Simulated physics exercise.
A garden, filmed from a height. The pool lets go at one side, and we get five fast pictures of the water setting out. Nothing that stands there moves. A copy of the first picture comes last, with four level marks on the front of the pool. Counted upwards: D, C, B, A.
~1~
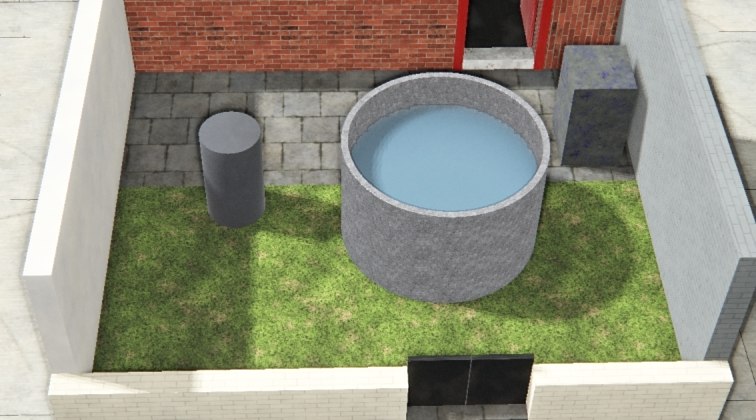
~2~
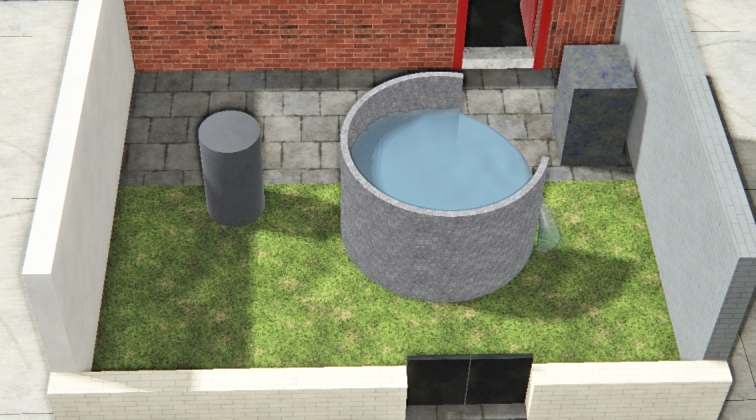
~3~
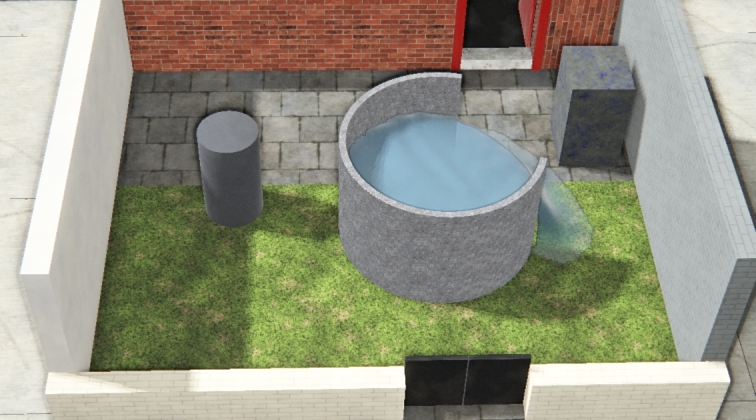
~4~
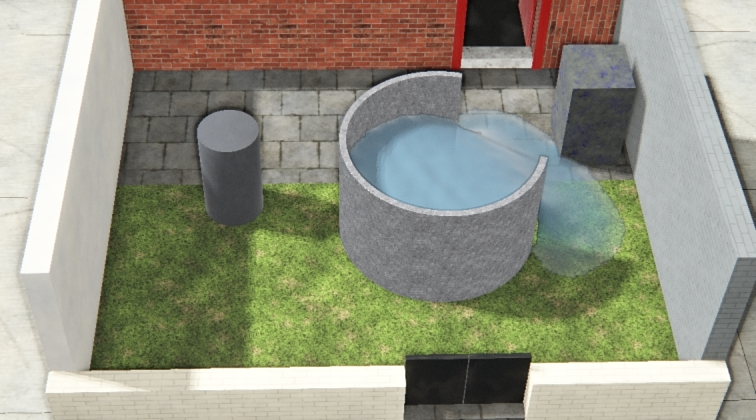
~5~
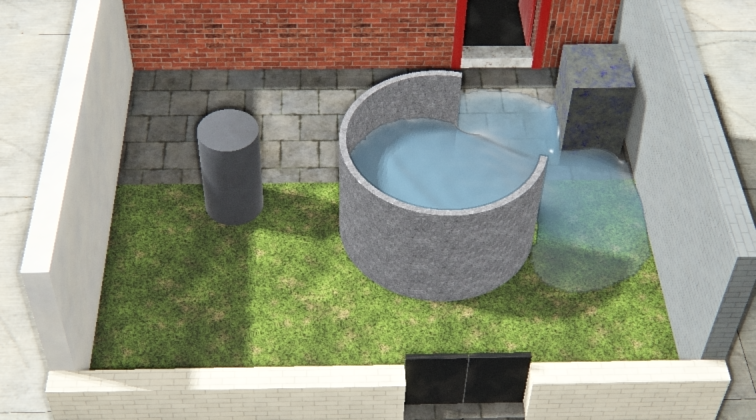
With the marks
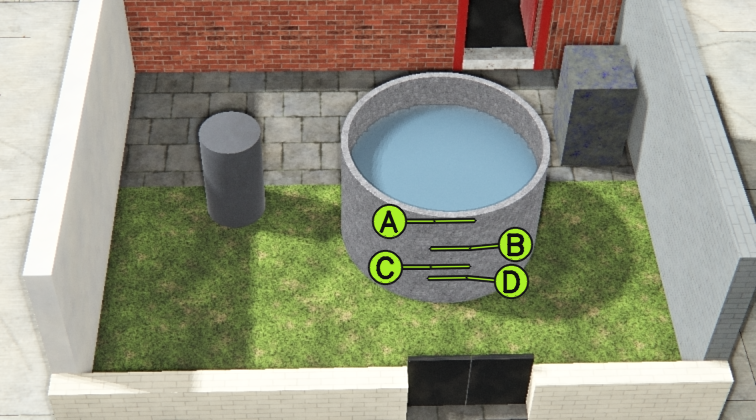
A round grey stone pool full of blue water stands right of centre in a walled yard of grass and paving, seen from a height. A dark grey cylinder stands to its left, a mottled dark block to its right, a red-framed doorway in the brick wall behind, and a shut black gate in front. The pool's back-right side opens, and water pours out, spreading rightward over grass and paving.
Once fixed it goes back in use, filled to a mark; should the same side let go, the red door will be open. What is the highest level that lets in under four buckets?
Choose D.
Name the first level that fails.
That would be C.
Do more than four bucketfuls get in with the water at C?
Yes, it does.
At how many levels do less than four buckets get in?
One of the four.
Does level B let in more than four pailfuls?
Yes, it does.
In lime, A at (453, 220); B at (451, 248); C at (449, 266); D at (448, 278); from the bottom up D, C, B, A.
If A is chosen, dozens of bucketfuls pour in.
If B is chosen, dozens of bucketfuls pour in.
If C is chosen, about 9 bucketfuls get in.
If D is chosen, a bucket or two gets in.
